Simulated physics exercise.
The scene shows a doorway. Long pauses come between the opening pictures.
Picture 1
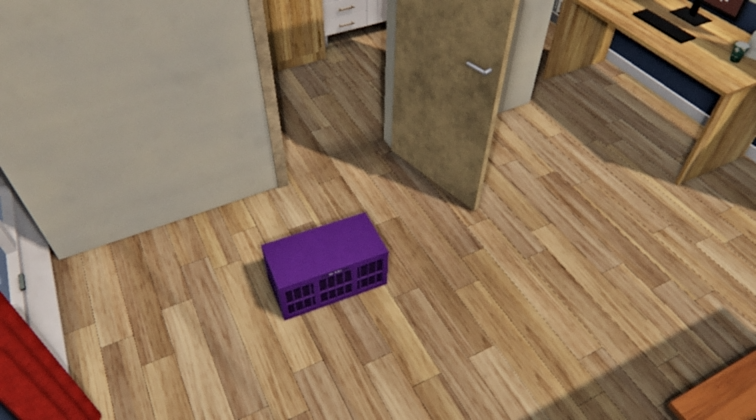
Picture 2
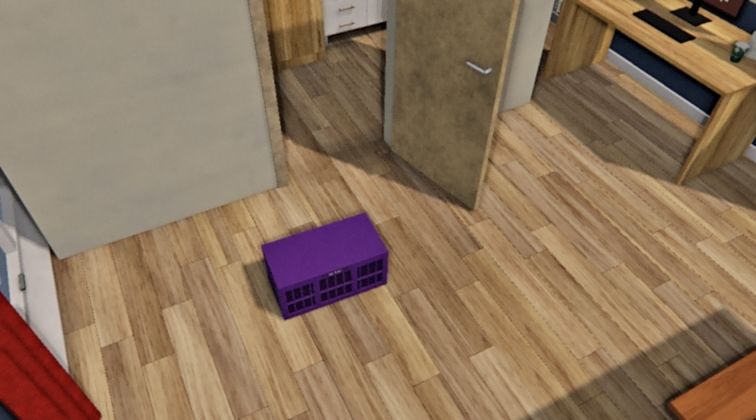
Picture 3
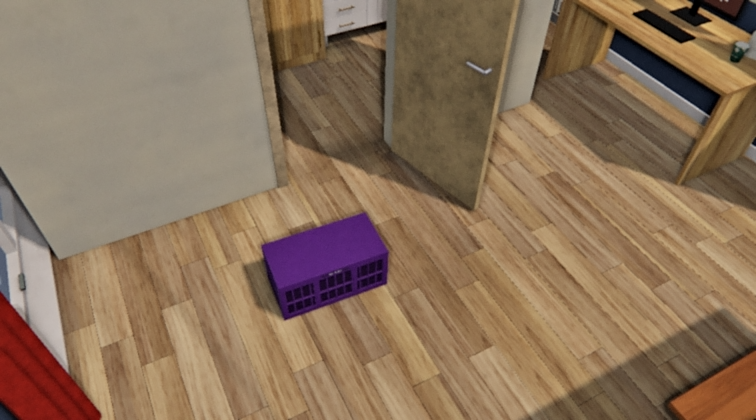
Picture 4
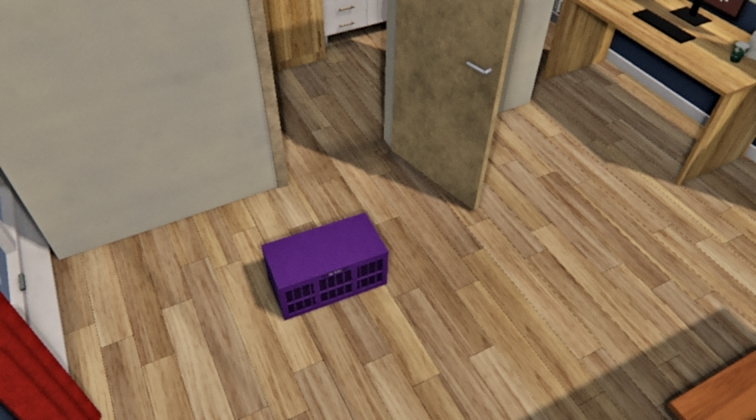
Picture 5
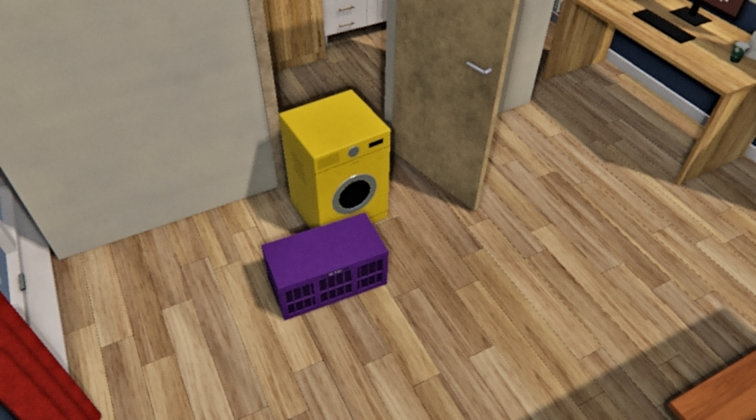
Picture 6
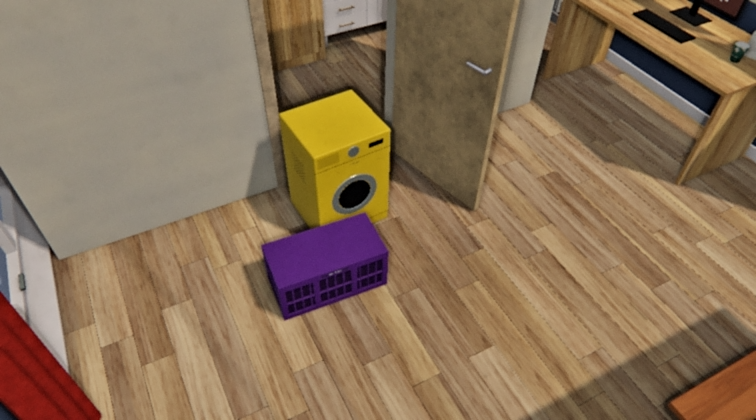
A room with wood-plank flooring is seen from high up, looking down at a doorway whose brownish door stands wide open. A purple chest sits on the floor left of centre, with a wooden desk at upper right and something red at lower left. Nothing moves at first, then a yellow front-loading appliance abruptly appears behind the chest, while the door, chest and camera stay still.
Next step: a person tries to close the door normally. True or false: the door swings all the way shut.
False - it remains partly open.
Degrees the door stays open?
Around 60 degrees.
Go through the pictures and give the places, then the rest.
The first picture shows door wide open and still; purple chest (326, 265).
The second picture shows door wide open and still; purple chest (326, 265).
The third picture shows door wide open and still; purple chest (326, 265).
The fourth picture shows door wide open and still; purple chest (326, 265).
The fifth picture shows door wide open and still; purple chest (326, 265).
The sixth picture shows door wide open and still; yellow appliance (337, 169); purple chest (326, 265).
Then, 0.70 s past the last view, door 91° open.
Then, 1.10 s past the last view, door 75° open.
Finally, door 60° open; both still in place. Final places as the last picture's camera would see them, yellow appliance near (336, 168).
